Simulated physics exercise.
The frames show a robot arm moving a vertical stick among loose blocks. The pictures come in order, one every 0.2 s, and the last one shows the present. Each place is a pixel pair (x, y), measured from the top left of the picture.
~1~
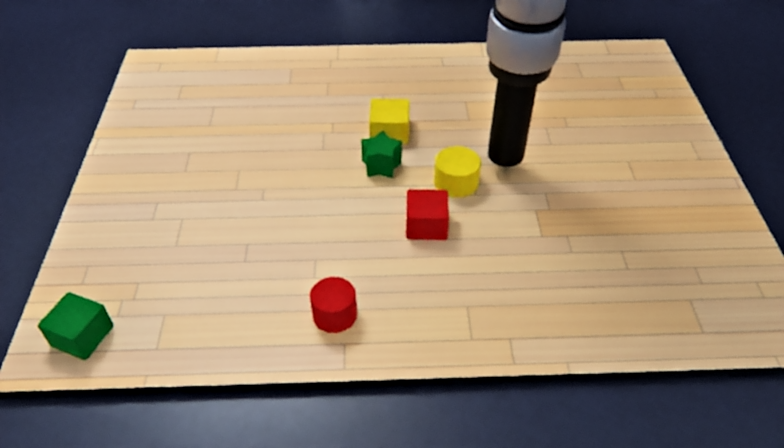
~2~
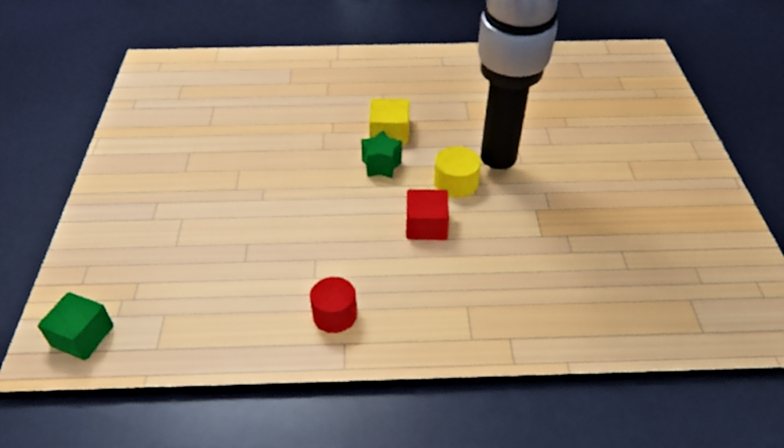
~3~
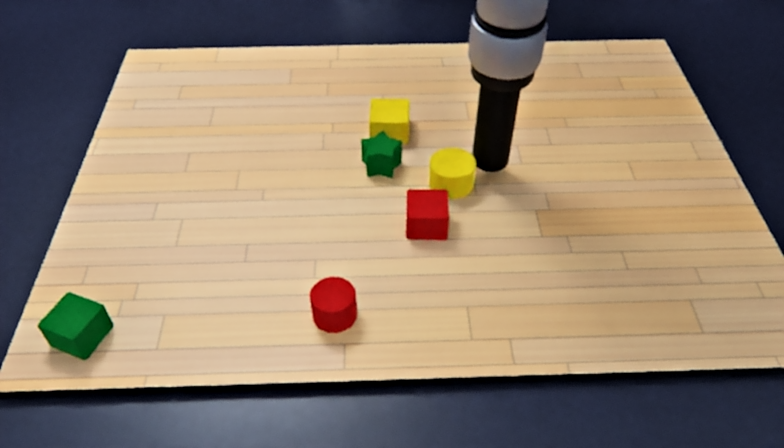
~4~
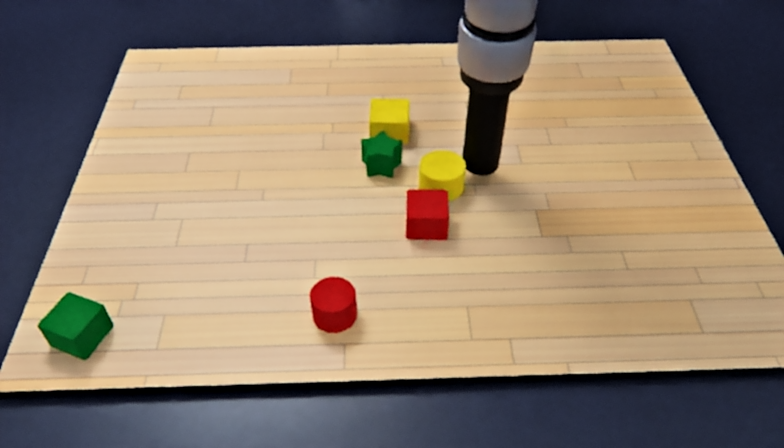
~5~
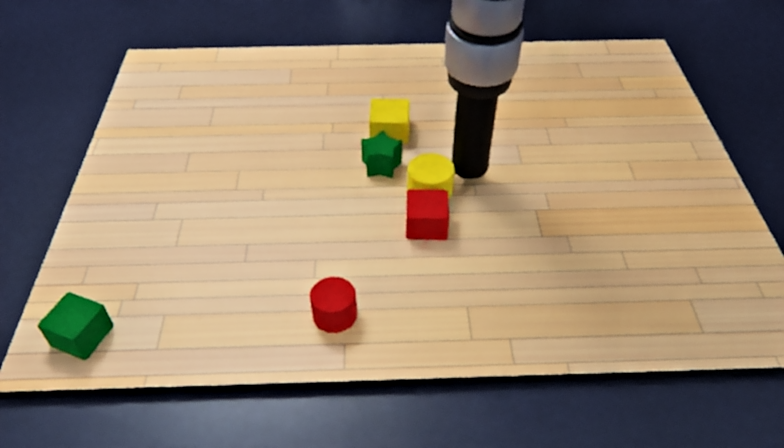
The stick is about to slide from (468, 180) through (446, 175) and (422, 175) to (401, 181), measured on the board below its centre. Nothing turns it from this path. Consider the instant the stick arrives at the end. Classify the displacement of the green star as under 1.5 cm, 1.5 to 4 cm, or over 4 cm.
Short, under 1.5 cm.
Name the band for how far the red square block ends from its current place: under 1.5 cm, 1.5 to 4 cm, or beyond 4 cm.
It goes hardly anywhere, under 1.5 cm.
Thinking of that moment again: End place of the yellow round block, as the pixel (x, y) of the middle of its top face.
The point I'd pick in the picture is (378, 184).
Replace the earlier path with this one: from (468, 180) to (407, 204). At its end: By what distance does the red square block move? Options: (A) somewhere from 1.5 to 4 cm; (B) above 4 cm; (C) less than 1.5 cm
That would be C.
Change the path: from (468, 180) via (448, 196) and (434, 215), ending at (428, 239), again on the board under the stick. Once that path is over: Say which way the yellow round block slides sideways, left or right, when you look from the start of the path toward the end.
The shift goes right.
What follows on the original path. Halfway along, stick at (435, 161); yellow round block at (404, 171).
At the end, stick at (401, 168); green star at (376, 144), turned 20° clockwise; red square block in place; yellow round block at (378, 184).
